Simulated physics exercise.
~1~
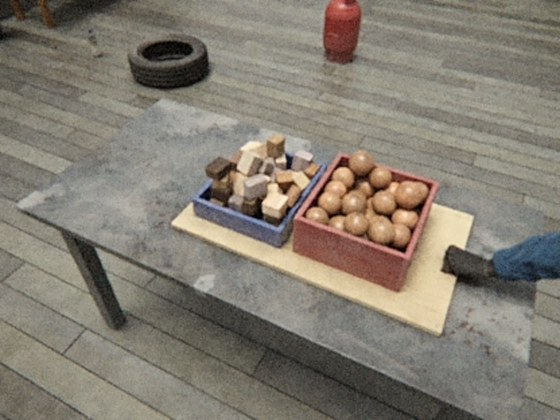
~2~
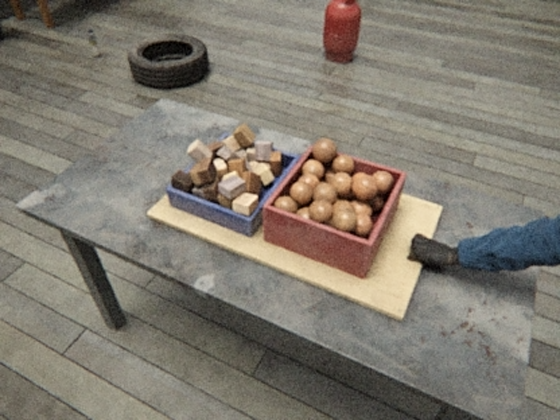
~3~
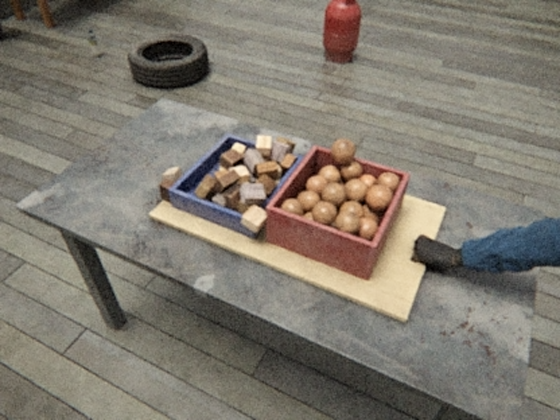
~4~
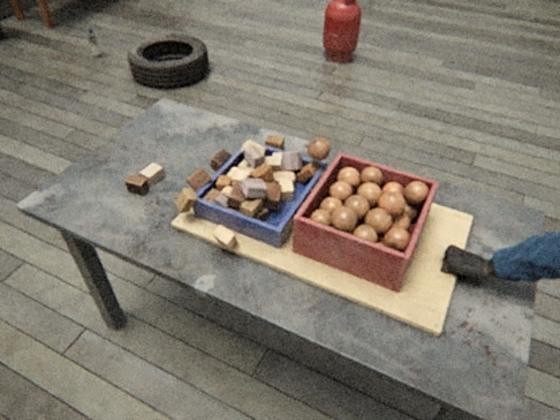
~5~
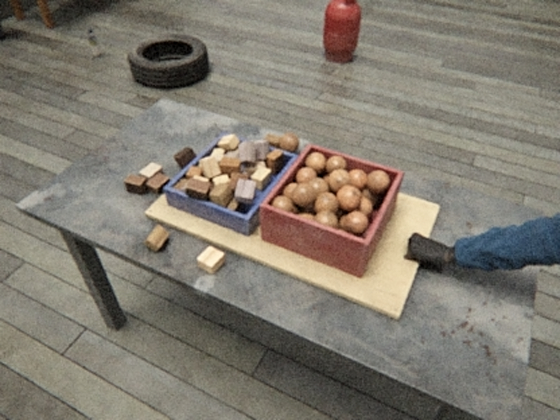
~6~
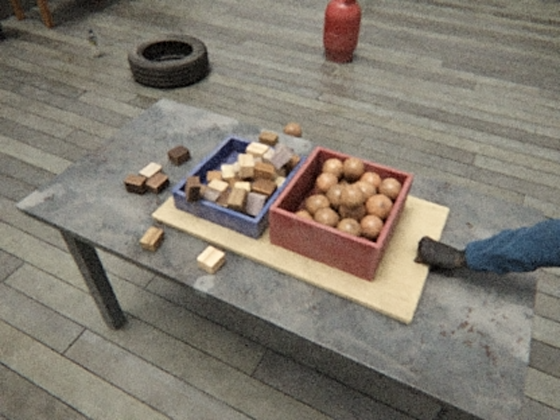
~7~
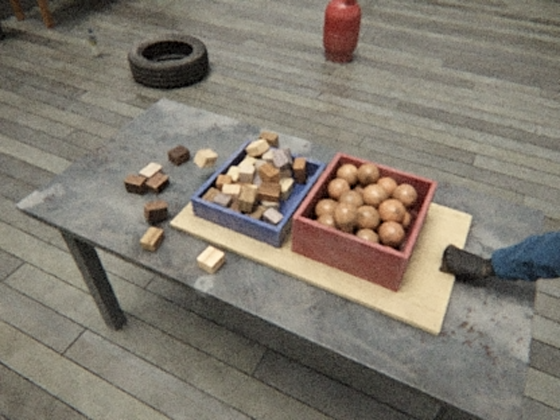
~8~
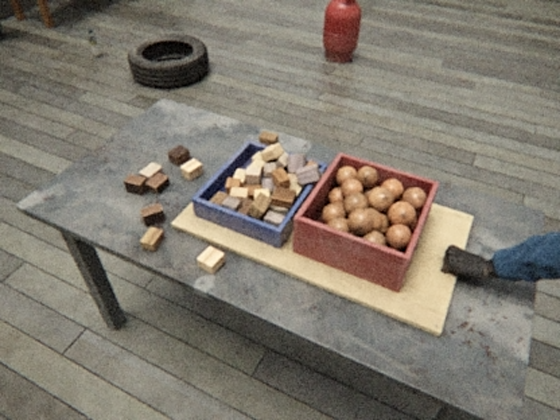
On a worn grey table, a gloved hand slid a board holding a blue basket of wooden blocks and a red basket of round brown onions back and forth, until several blocks had tumbled onto the tabletop while nearly all the onions stayed in.
